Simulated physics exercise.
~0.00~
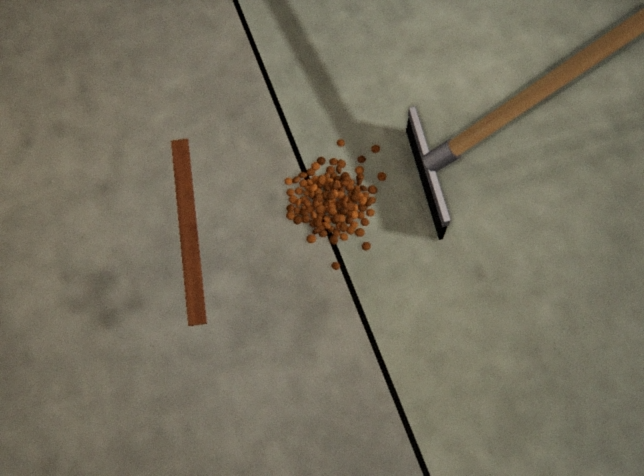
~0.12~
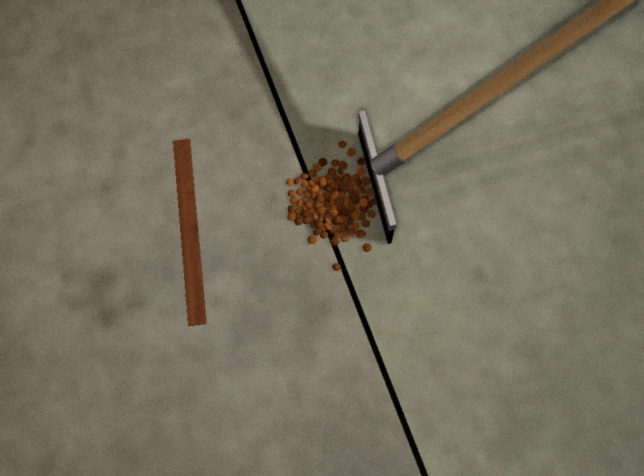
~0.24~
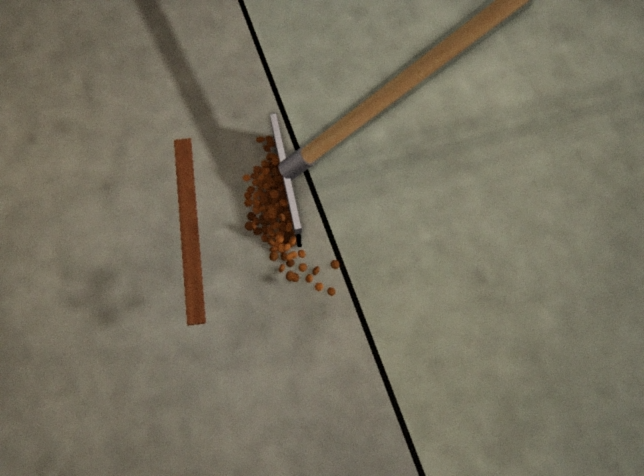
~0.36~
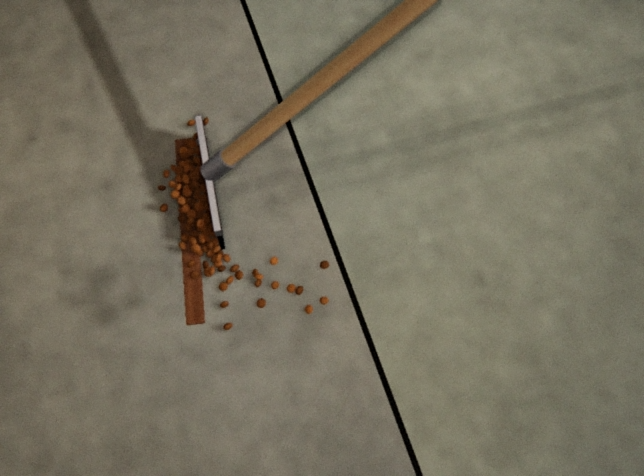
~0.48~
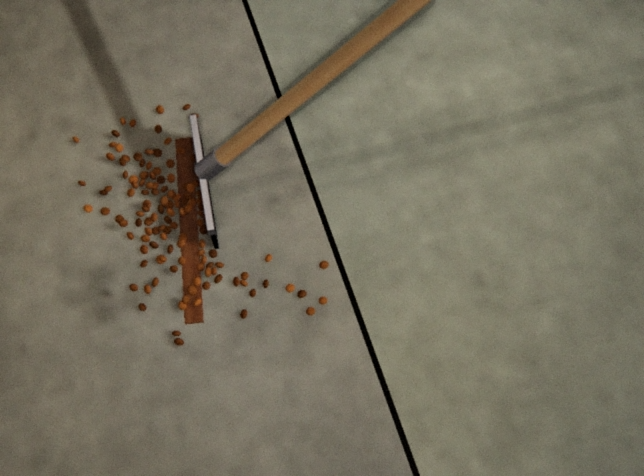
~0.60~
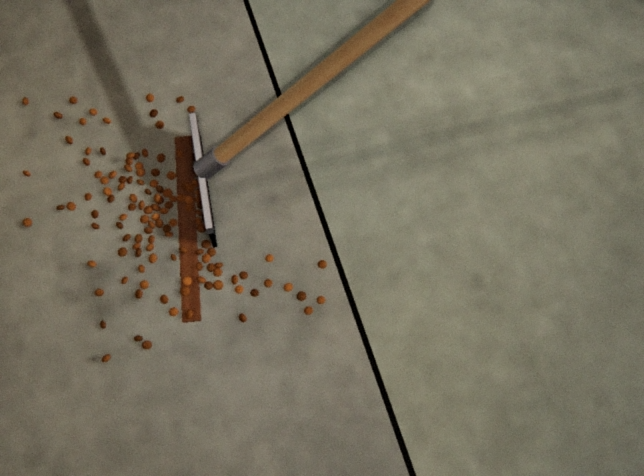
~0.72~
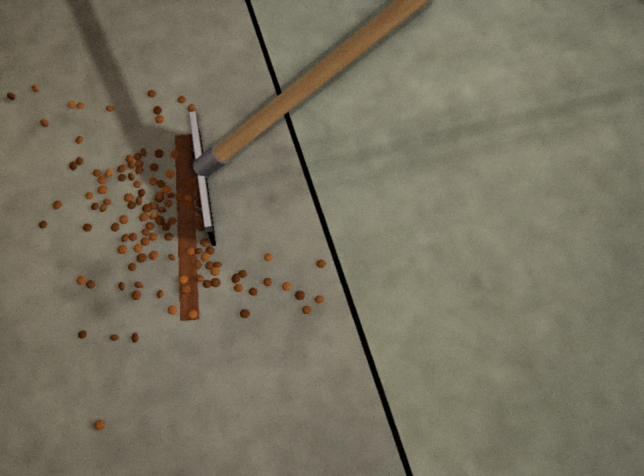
A squeegee pushes a pile of brown pellets left onto a reddish strip, scattering them around it.
